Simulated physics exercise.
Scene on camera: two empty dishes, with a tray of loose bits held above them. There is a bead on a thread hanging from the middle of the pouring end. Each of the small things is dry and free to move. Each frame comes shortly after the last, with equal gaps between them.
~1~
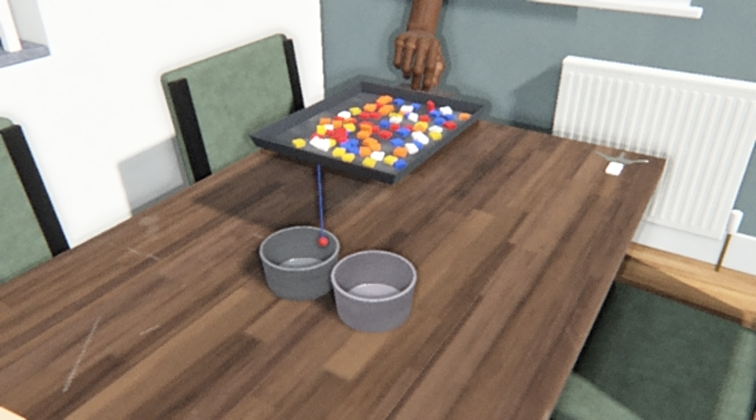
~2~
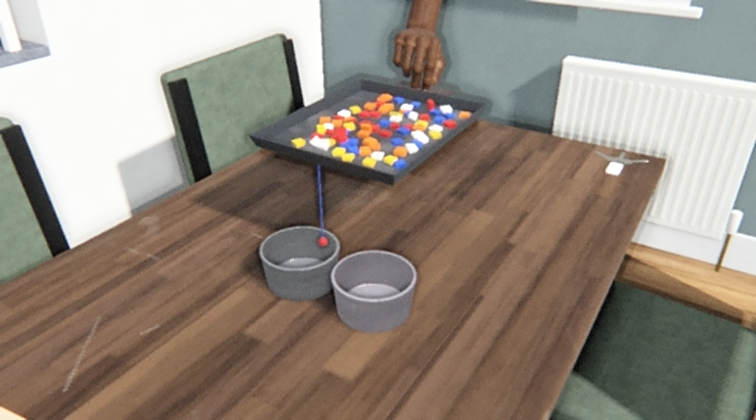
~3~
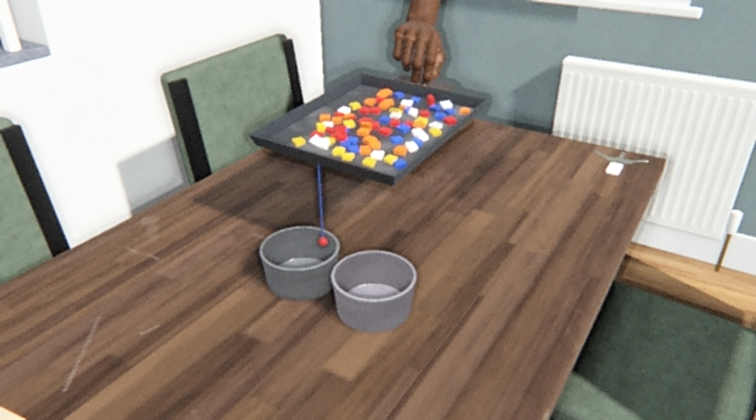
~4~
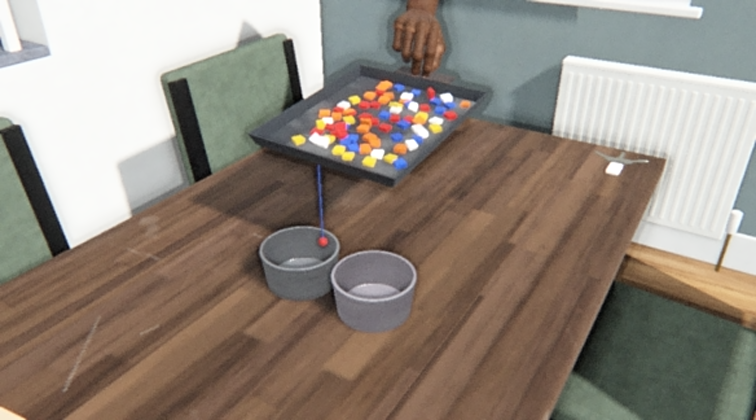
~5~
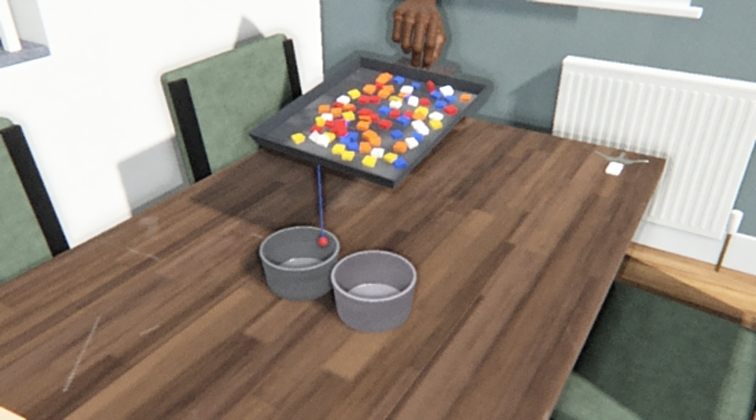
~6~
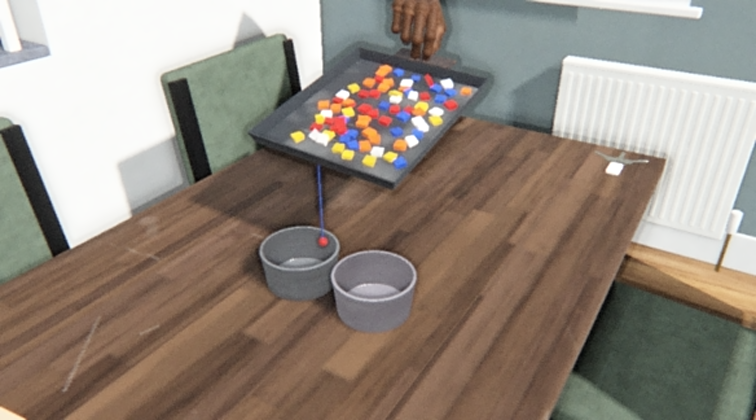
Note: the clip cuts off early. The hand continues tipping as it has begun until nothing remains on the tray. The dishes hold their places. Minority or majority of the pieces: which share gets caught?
Honestly, the catch comes out above half of the load.
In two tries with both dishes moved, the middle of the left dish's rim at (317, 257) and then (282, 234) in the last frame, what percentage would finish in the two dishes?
Roughly 90% first, roughly 30% second.
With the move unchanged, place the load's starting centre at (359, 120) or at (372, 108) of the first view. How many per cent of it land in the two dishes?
Try 1: 70 %; try 2: 80 %.
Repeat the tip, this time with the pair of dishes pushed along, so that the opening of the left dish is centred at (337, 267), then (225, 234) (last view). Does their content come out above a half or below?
For the earlier try a larger portion is kept, for the later one a smaller portion.
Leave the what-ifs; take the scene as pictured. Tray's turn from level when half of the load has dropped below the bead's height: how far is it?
Roughly 100 degrees of tilt.
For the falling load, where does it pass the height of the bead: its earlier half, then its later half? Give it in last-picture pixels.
At (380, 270) for the first part, then at (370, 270) for the others.
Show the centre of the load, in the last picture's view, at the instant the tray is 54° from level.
About (362, 141).
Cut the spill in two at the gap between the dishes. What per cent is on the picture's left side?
It comes to near 60 percent of the spill.
Shortly afterwards, tray tipped steeply; all but a few on the tray; only a few in the air.
Next, tray tipped right over; the bulk on the tray; only a few in the right dish; only a few outside both; a little in the air.
Some moments later, tray tipped past a quarter turn; the bulk in the right dish; only a few in the left dish; near a quarter outside both.
In the end, tray tipped past a quarter turn; the bulk in the right dish; only a few in the left dish; near a quarter outside both.
